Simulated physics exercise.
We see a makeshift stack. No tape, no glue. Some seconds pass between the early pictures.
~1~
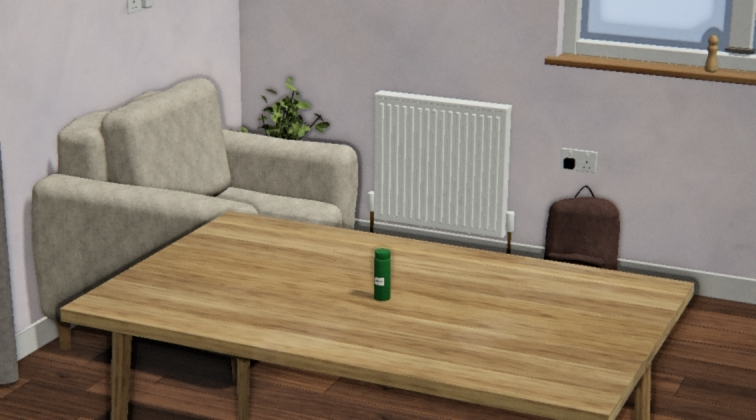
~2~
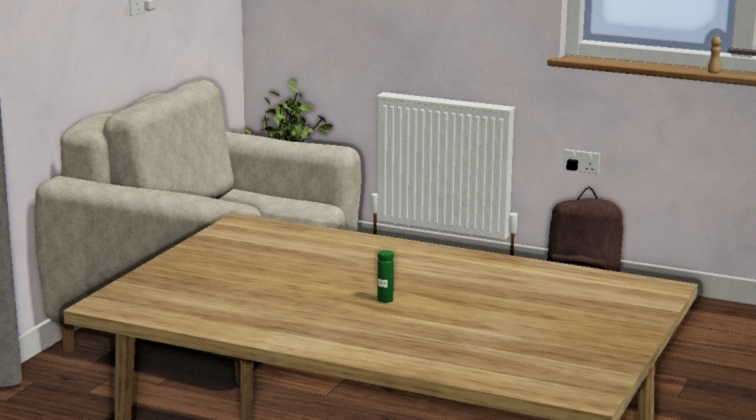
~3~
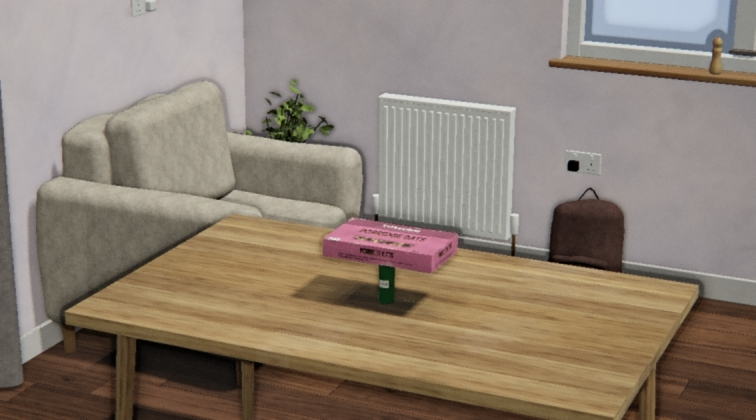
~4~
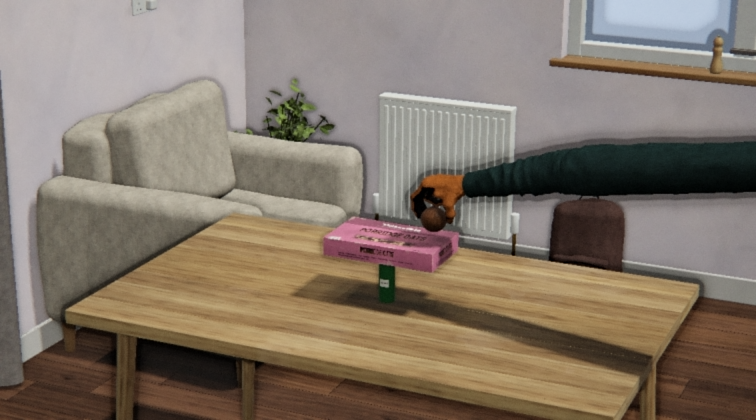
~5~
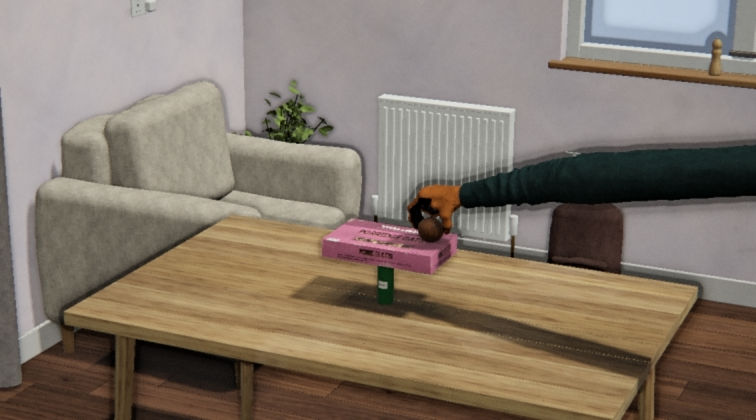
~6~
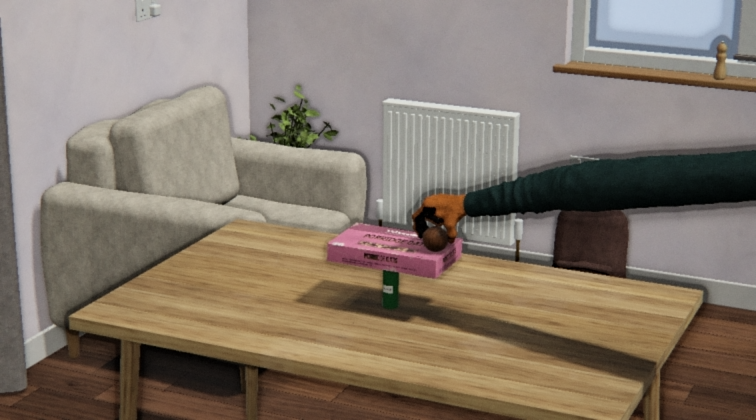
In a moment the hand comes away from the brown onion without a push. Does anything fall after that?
The stack gives way.
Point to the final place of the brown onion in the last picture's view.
At about (456, 312).
Then, 0.50 s later than the last frame, brown onion now fallen; pink packet tilted by 48°.
Then, 0.60 s later than the last frame, pink packet tilted by 62°.
Then, 0.90 s later than the last frame, pink packet and green shaker now fallen.
Then, 1.00 s later than the last frame, things are still on the move.
When it is over, fallen, pink packet, green shaker and brown onion. End places, in pixels of the last picture, brown onion near (456, 312). The stack loses its balance.
